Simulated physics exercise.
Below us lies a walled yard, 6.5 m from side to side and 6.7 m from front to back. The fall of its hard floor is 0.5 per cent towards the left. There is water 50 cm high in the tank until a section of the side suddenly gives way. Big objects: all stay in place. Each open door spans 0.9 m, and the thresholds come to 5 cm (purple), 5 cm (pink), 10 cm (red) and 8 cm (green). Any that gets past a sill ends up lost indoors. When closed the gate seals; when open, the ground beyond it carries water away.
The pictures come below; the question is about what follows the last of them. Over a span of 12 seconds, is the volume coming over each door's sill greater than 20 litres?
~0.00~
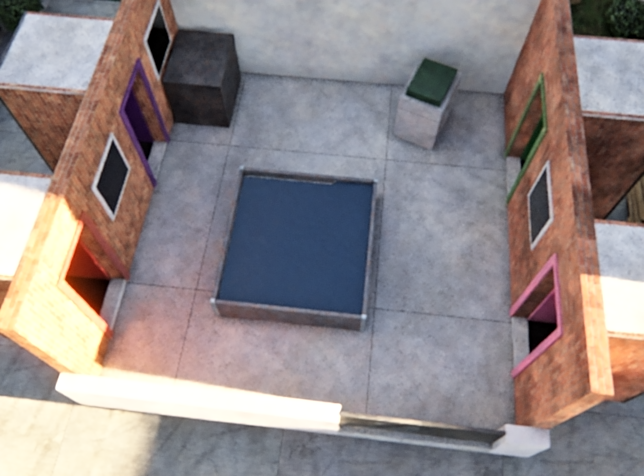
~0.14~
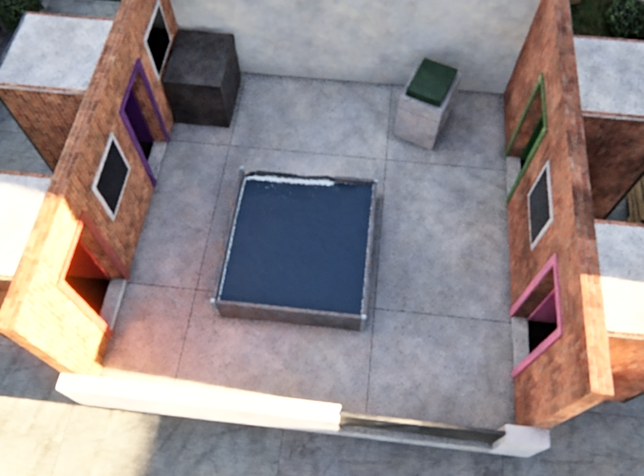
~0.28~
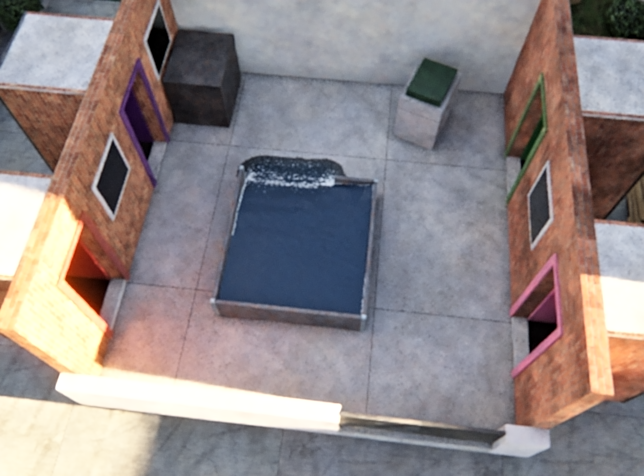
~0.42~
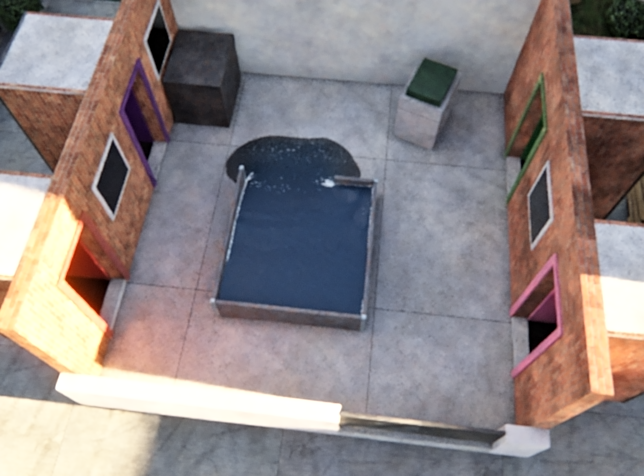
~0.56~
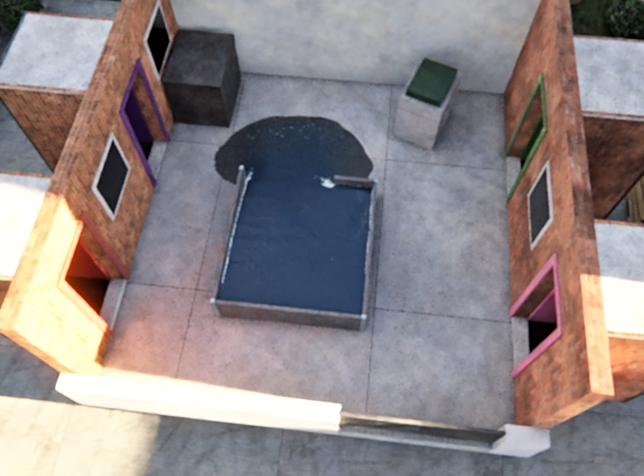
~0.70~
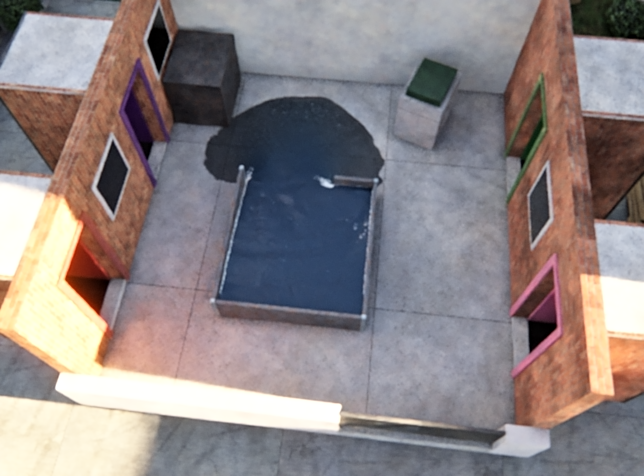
As I see it, purple door: More than stated, pink door: Less than stated, red door: Less than stated, green door: Less than stated.
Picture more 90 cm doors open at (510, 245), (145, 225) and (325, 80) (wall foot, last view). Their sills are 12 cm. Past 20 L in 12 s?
Per doorway, in order: Insufficient / insufficient / sufficient.
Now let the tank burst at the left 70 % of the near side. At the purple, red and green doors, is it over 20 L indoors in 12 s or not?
So purple tops it, red tops it, green stays lower.
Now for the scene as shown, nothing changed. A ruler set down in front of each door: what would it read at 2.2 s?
Measured in centimetres, the purple door gives 5, the pink door 0, the red door 0 and the green door 0.
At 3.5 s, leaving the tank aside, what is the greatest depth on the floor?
Up to near 33 cm.
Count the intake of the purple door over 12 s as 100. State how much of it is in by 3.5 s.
That works out near 0%.
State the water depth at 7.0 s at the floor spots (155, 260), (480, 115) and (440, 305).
First 4 cm, then 8 cm, then 4 cm.
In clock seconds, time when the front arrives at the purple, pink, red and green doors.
Doors: Purple 2.0 s / pink 6.0 s / red 4.0 s / green 3.6 s.
After 1.4 s water covers 20 % of the floor and is deepest (30 cm) near (263, 185); purple door not reached, pink door not reached, red door not reached, green door not reached.
After 2.2 s water covers 25 % of the floor and is deepest (39 cm) near (248, 78); purple door 5 cm at the sill, 0 L in, pink door not reached, red door not reached, green door not reached.
After 3.5 s water covers 35 % of the floor and is deepest (33 cm) near (186, 80); purple door 8 cm at the sill, 3 L in, pink door not reached, red door not reached, green door not reached.
After 7.0 s water covers 85 % of the floor and is deepest (19 cm) near (245, 92); purple door 12 cm at the sill, 87 L in, pink door 2 cm at the sill, 0 L in, red door 3 cm at the sill, 0 L in, green door 4 cm at the sill, 0 L in.
After 12.0 s water covers 100 % of the floor and is deepest (13 cm) near (234, 402); purple door 9 cm at the sill, 183 L in, pink door 7 cm at the sill, 5 L in, red door 5 cm at the sill, 0 L in, green door 5 cm at the sill, 0 L in.
